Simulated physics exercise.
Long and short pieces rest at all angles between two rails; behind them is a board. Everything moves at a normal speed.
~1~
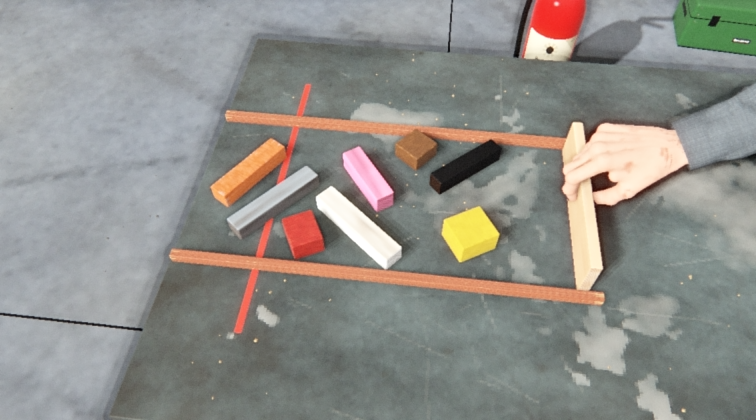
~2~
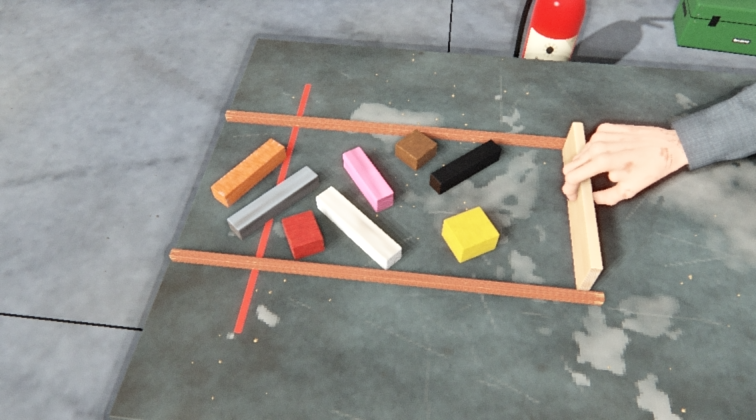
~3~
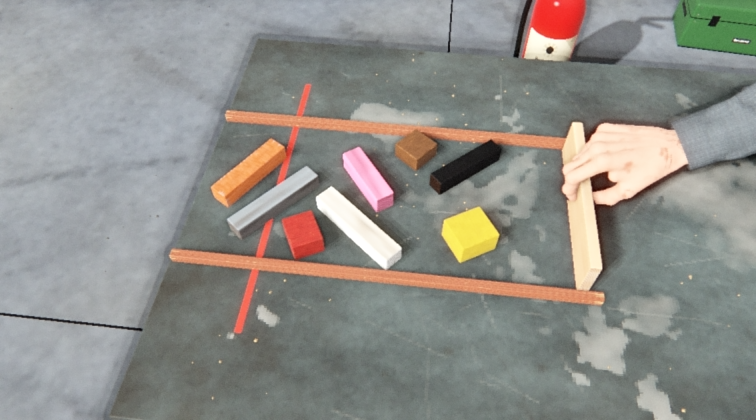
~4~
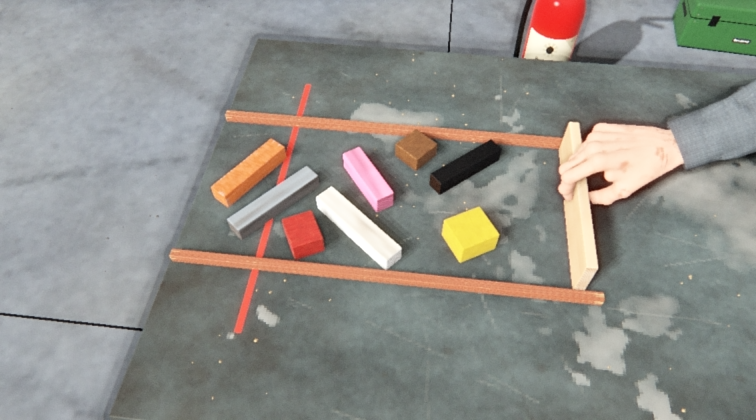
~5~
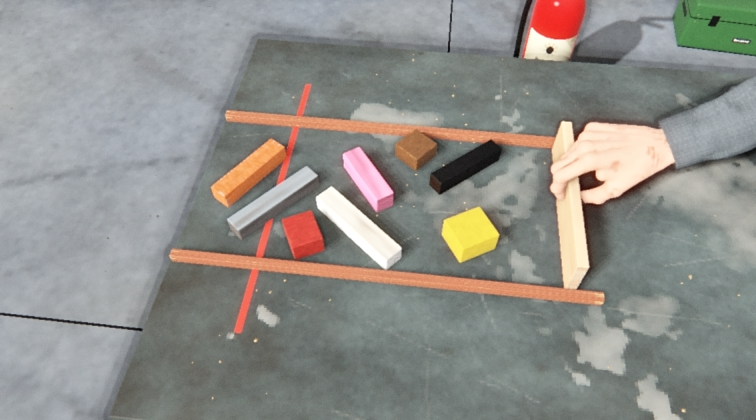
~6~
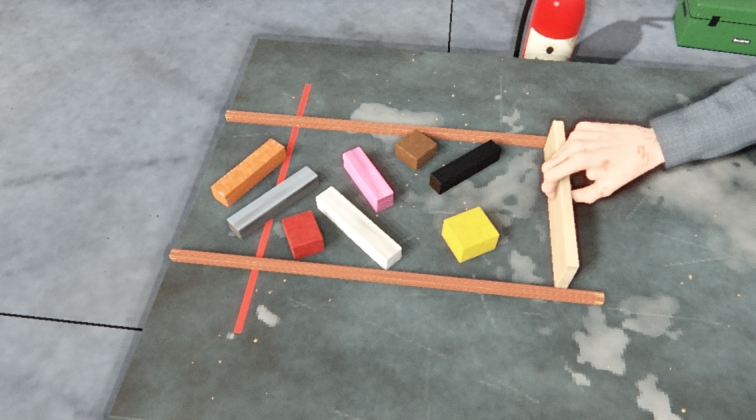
A hand slid a pale wooden board a short way left between two brown rails, while the colourful blocks and sticks scattered on the dark table, some near a red line, stayed still.
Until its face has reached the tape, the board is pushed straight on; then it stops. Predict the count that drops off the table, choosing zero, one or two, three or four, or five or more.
The ones that fall? One or two of them, I think.
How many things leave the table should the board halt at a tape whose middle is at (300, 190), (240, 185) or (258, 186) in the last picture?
It would be 0, then 5, then 3.
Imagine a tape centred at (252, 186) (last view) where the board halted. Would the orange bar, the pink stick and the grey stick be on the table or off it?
The orange bar tumbles off, the pink stick does not fall, the grey stick drops off.
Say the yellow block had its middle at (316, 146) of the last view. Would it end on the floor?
It stays put.
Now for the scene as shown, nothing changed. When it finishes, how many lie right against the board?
It's 3.
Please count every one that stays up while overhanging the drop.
Overhang count: 2.
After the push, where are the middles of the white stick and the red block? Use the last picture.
First (220, 220), then (192, 229).
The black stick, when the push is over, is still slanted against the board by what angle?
Near 0 degrees.
Soon after, none off yet; orange bar at rest near (250, 172); grey stick at rest near (275, 202); red block at rest near (303, 235).
At rest, the number that fall off is one or two; fallen, grey stick and orange bar.
